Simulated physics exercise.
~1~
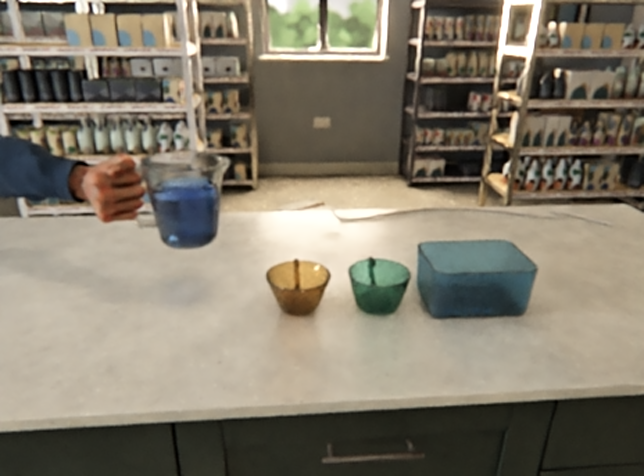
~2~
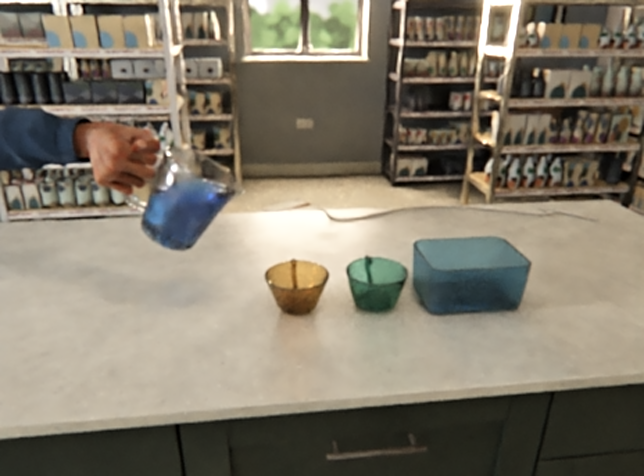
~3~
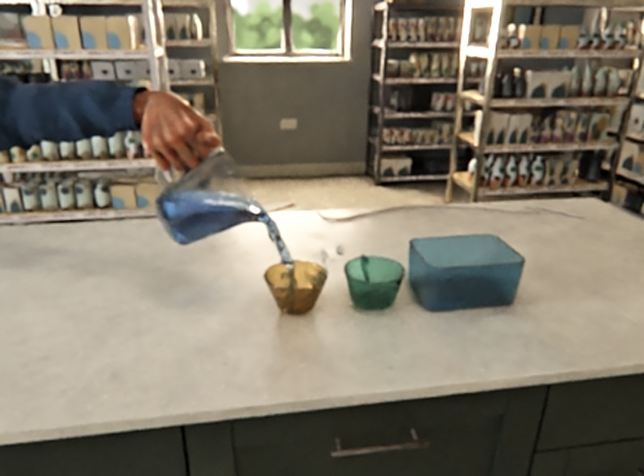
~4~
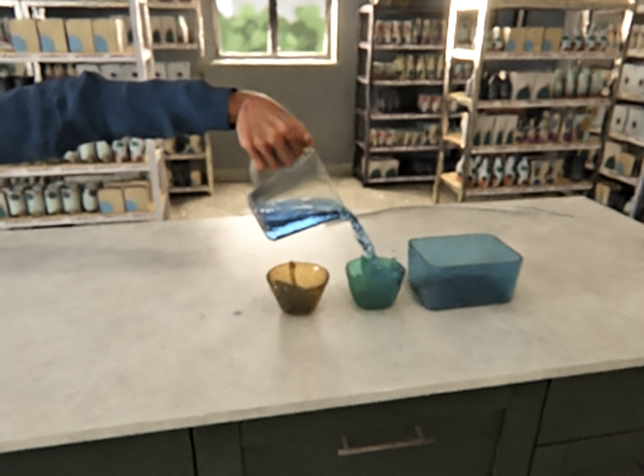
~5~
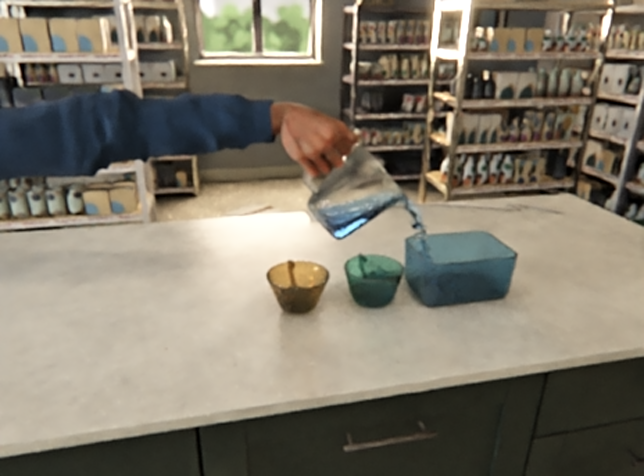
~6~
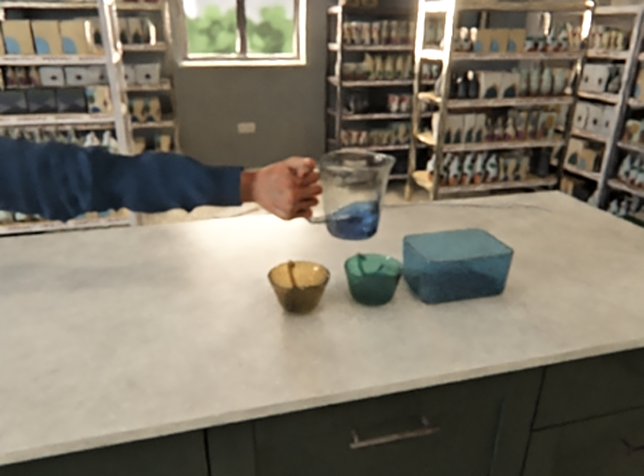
A hand sweeps a tilted jug rightward, pouring blue water over three containers, then rights it.
